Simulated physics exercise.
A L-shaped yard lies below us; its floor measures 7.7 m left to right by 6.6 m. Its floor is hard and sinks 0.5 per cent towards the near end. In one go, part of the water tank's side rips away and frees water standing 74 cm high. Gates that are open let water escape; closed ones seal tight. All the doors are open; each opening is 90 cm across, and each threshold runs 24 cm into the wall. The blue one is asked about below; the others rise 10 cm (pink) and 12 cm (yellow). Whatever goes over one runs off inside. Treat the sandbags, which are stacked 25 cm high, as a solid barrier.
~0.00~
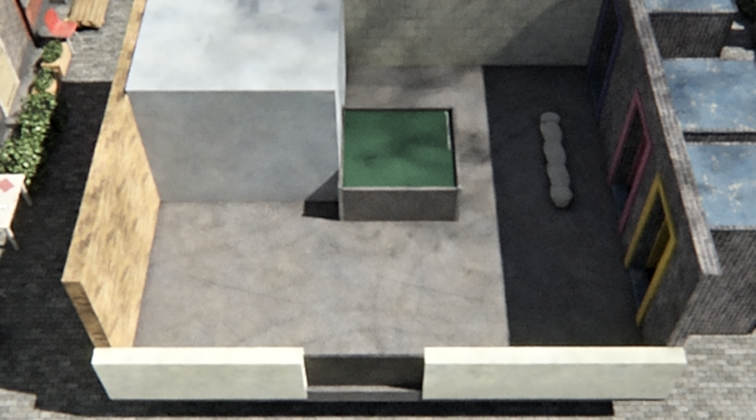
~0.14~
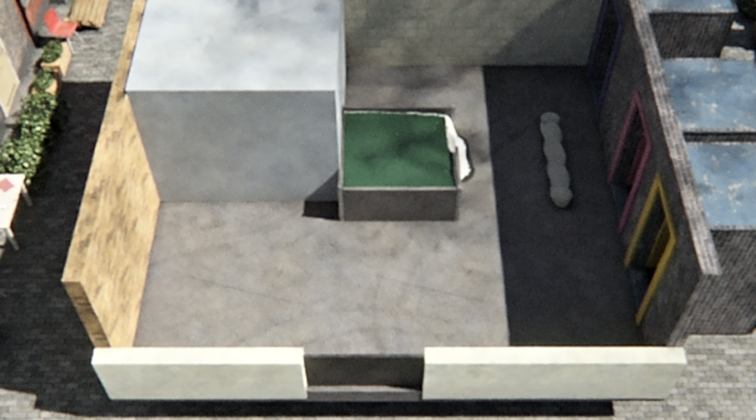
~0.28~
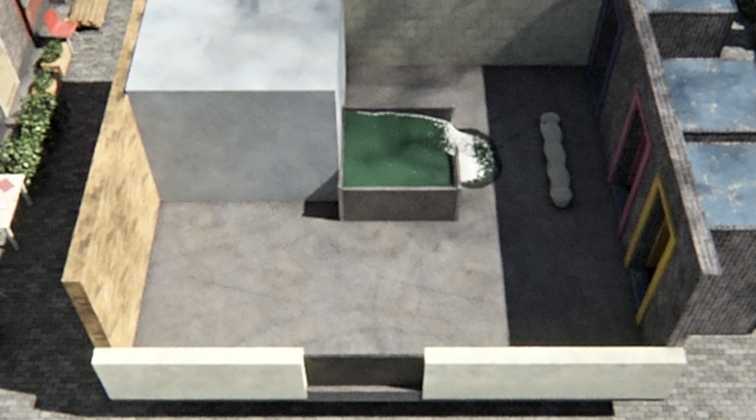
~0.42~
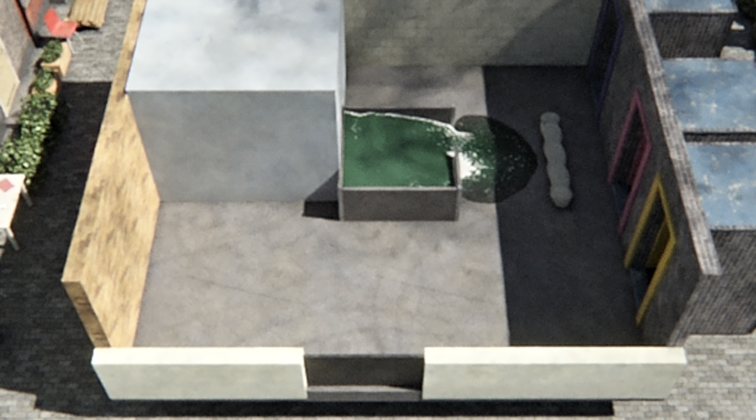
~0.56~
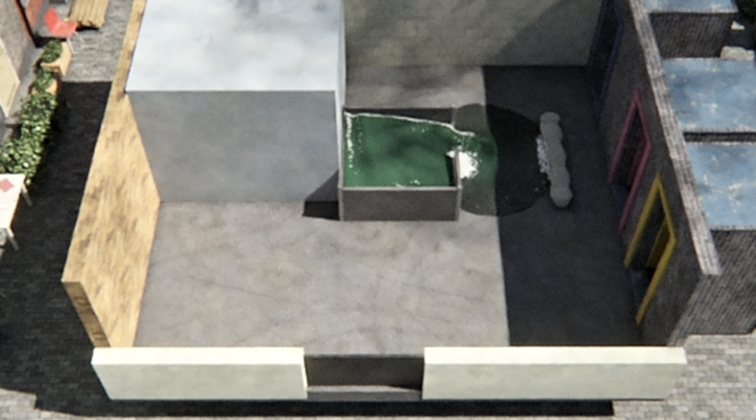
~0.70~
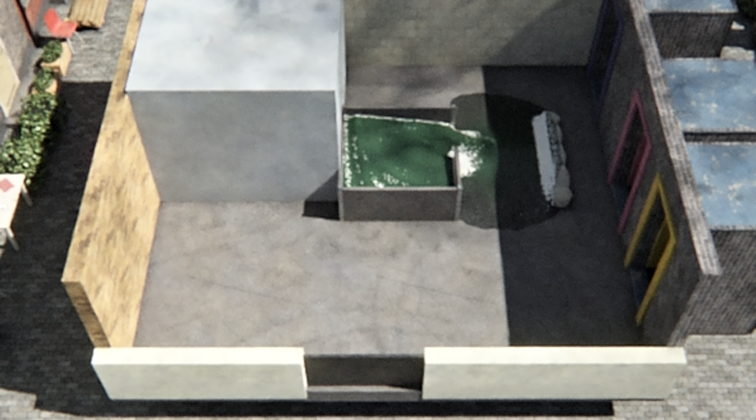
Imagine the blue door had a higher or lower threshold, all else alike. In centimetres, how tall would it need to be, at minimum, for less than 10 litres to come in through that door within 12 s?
About 18 cm.
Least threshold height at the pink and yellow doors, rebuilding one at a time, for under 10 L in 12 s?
You'd want some 6.0 cm at pink and some 9.5 cm at yellow.
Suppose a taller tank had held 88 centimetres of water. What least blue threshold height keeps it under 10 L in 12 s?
About 24 cm.
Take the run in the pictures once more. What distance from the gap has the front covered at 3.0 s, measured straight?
About 5.0 m.
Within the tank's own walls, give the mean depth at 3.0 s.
Some 33 cm.
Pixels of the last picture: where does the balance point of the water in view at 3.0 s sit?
Near (476, 171).
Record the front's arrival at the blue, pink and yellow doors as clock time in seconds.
Blue 1.6 s / pink 1.6 s / yellow 1.6 s.
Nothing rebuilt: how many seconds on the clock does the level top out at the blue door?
The depth peaks at about 2.4 seconds.
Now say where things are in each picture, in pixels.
The water tank at (399, 149) is whole and still, 74 cm deep; the blue door at (604, 58) is dry, in the first picture.
The gap is at (451, 149), the front 0.3 m out at (470, 173); the back of the water tank holds 74 cm, in the second picture.
The front is at (497, 167), 0.8 m from the gap at (451, 150); 0.8 m2 of floor is wet, 74 cm left at the back, in the third picture.
Water pours out at (451, 151) and has run 1.4 m, to (532, 167); about 7 cm deep outside, 73 cm at the back, in the fourth picture.
The gap is at (451, 150), the front 1.7 m out at (540, 132); the back of the water tank holds 67 cm, in the fifth picture.
The front is at (544, 113), 1.9 m from the gap at (451, 150); 4.2 m2 of floor is wet, 62 cm left at the back; the blue door at (604, 58), 3.1 m from the gap, is still 1.0 m from the nearest water, in the sixth picture.
After 1.4 s water covers 25 % of the floor, deepest (40 cm) near (455, 155); it has not reached the blue door.
After 3.0 s water covers 45 % of the floor, deepest (26 cm) near (537, 154); 17 cm at the blue door, 21 litres in over its 13 cm threshold.
After 12.0 s water covers 95 % of the floor, deepest (12 cm) near (150, 256); 8 cm at the blue door, 39 litres in over its 13 cm threshold.
At the blue door as built, the water arrived by 1.6 s and peaked near 22 cm at 2.4 s.
Run again over the same 12 s with other heights there, 27 litres in over 14.5 cm, 6 litres over 20 cm. The limit of 10 litres is kept from about 18 cm up.
